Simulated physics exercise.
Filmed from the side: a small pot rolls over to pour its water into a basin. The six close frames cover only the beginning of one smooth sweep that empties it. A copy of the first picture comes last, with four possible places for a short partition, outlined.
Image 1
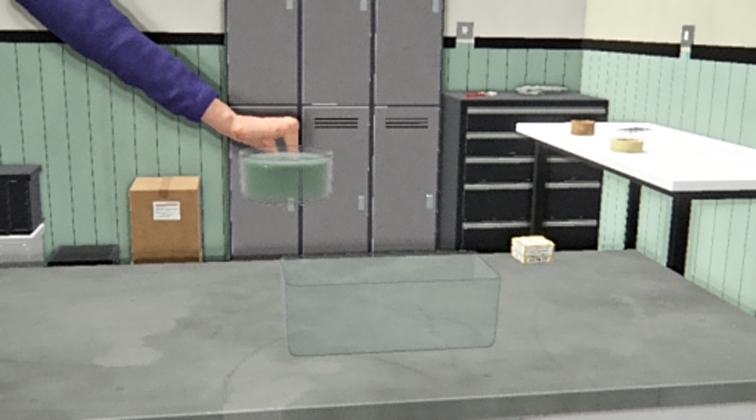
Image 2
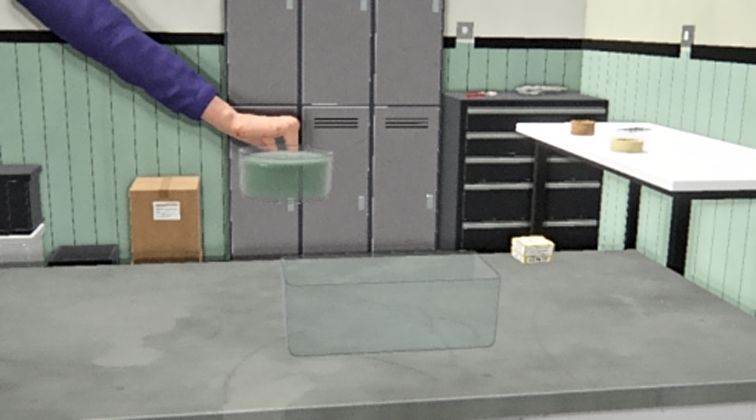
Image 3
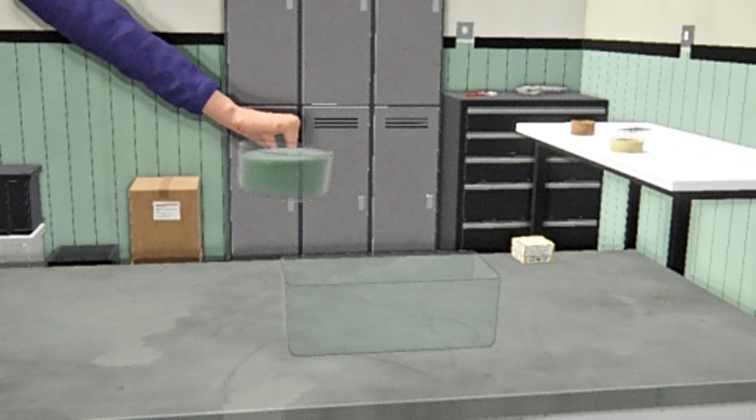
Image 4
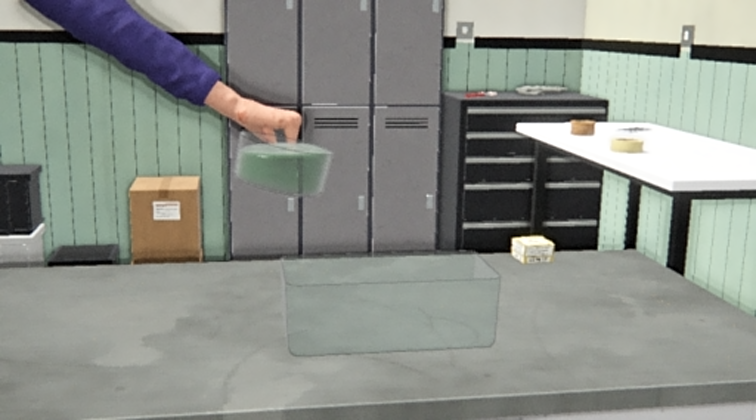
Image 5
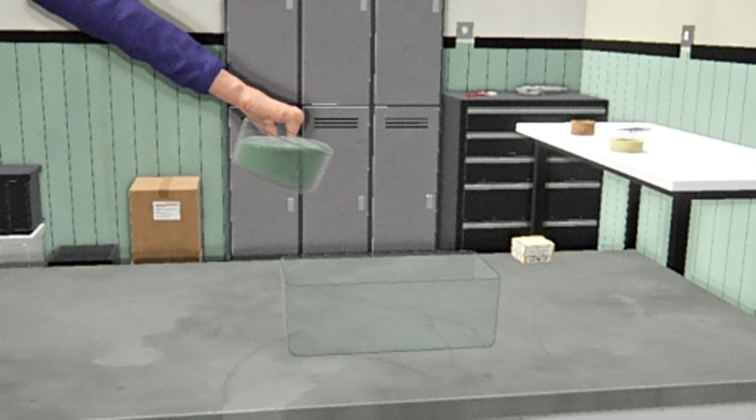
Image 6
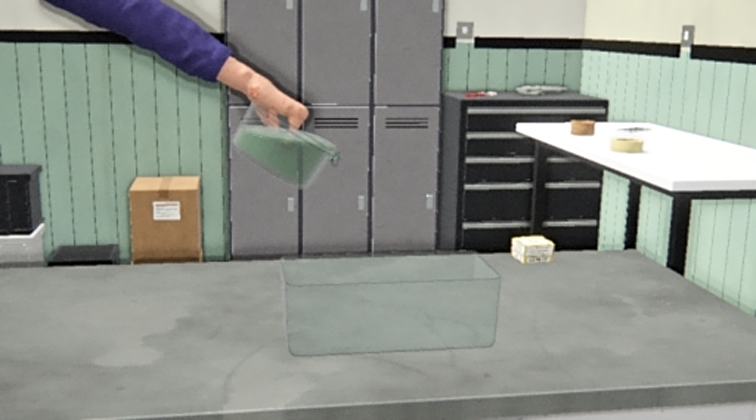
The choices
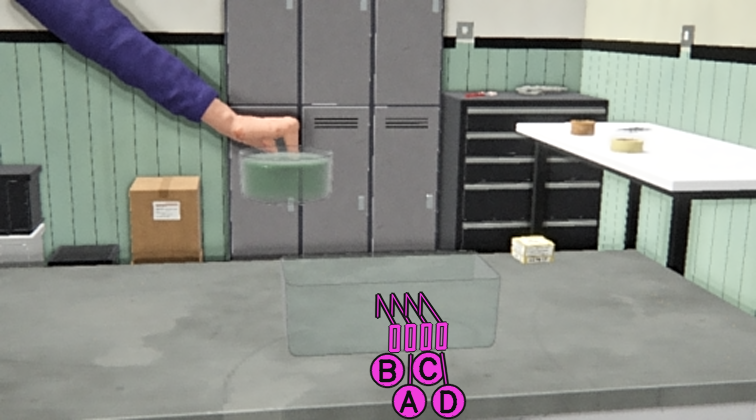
In this clip, a hand in a purple sleeve holds a small clear pot of greenish water above a rectangular basin on a gray table, then gradually tilts it to the right until water just begins slipping over its lip.
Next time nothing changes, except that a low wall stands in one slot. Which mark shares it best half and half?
Place C.
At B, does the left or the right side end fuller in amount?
The right one.
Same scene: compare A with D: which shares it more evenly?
A.
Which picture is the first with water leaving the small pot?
Picture 5.
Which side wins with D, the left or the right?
The left one.
On the marked copy, A at (410, 355); B at (395, 355); C at (426, 354); D at (441, 353).
If A is chosen, about 31 % ends left of the wall and 64 % right of it; 5 % is lost outside.
If B is chosen, about 20 % ends left of the wall and 75 % right of it; 4 % is lost outside.
If C is chosen, about 48 % ends left of the wall and 47 % right of it; 5 % is lost outside.
If D is chosen, about 73 % ends left of the wall and 20 % right of it; 7 % is lost outside.
